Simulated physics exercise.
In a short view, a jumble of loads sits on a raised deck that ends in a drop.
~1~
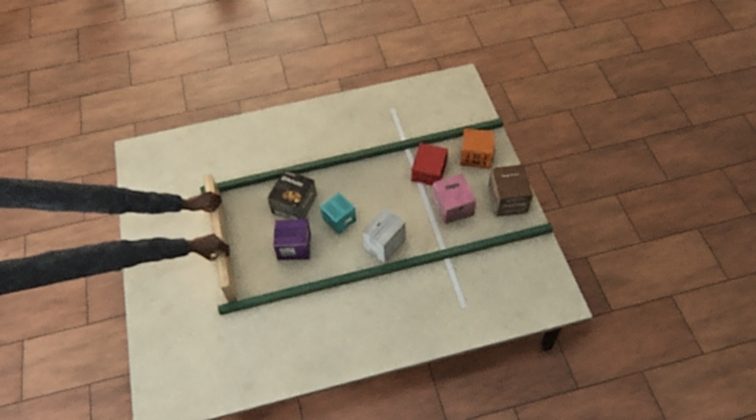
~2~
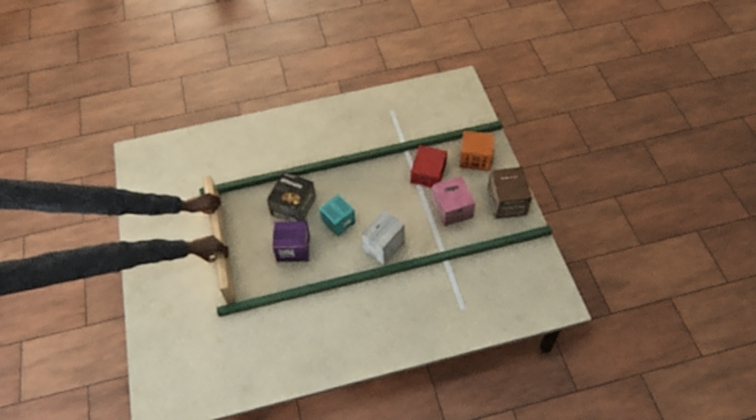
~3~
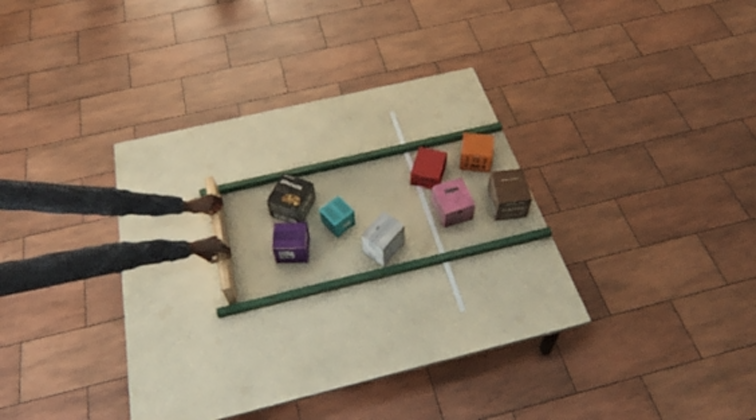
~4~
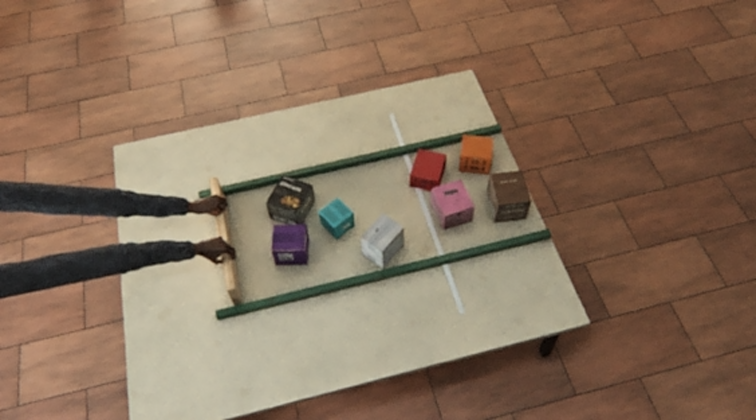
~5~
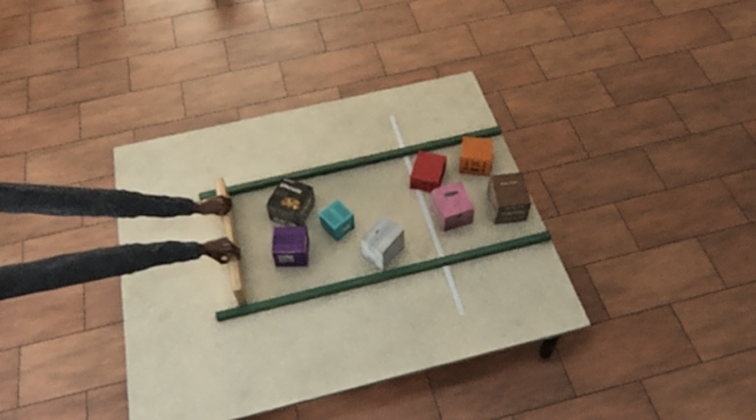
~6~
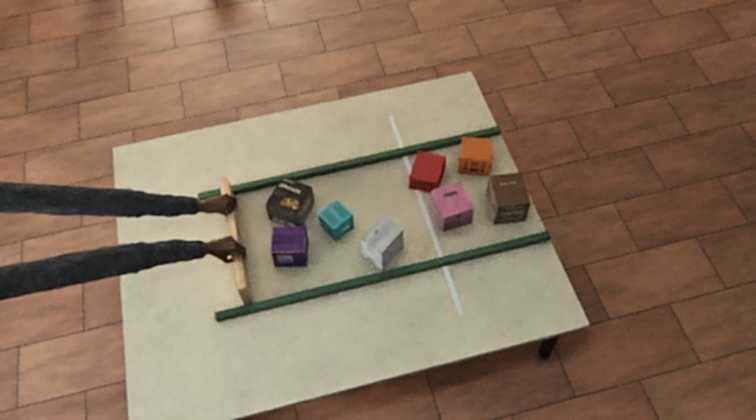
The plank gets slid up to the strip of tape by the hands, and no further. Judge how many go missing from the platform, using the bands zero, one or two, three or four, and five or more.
In the end, the drop-off count sits at nought.
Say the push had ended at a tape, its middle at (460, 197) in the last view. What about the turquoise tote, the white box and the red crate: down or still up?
Lab note: Turquoise tote is safe; white box is safe; red crate is safe.
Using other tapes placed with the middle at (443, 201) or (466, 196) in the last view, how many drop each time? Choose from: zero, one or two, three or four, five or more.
In order: Not one and one or two.
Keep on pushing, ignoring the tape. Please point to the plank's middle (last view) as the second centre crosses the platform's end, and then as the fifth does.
The first one at (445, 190), the next at (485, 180).
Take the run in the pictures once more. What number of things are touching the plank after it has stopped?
It's 3 of them.
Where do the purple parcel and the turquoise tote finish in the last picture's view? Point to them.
Taking them in turn, first comes (443, 208), then (456, 184).
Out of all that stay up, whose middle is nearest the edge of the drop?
Nearest at the end: The brown box.
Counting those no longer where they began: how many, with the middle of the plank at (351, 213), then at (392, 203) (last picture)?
The counts are 4 and 6.
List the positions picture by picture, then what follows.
Brown box (510, 191); orange crate (478, 149); pink box (454, 199); plank (220, 237); tape (425, 198), in the first picture.
Orange crate (477, 151); black box (292, 198), in the second picture.
Pink box (453, 203); turquoise tote (338, 217), in the third picture.
Brown box (508, 197); red crate (428, 171), in the fourth picture.
Orange crate (476, 156); plank (231, 241), in the fifth picture.
Brown box (508, 199); orange crate (476, 156); pink box (452, 207); plank (236, 240); tape (423, 206), in the sixth picture.
Soon after, none off yet; brown box at rest near (508, 199); orange crate at rest near (476, 156); pink box at rest near (452, 207).
At rest, the number that fall off is zero.
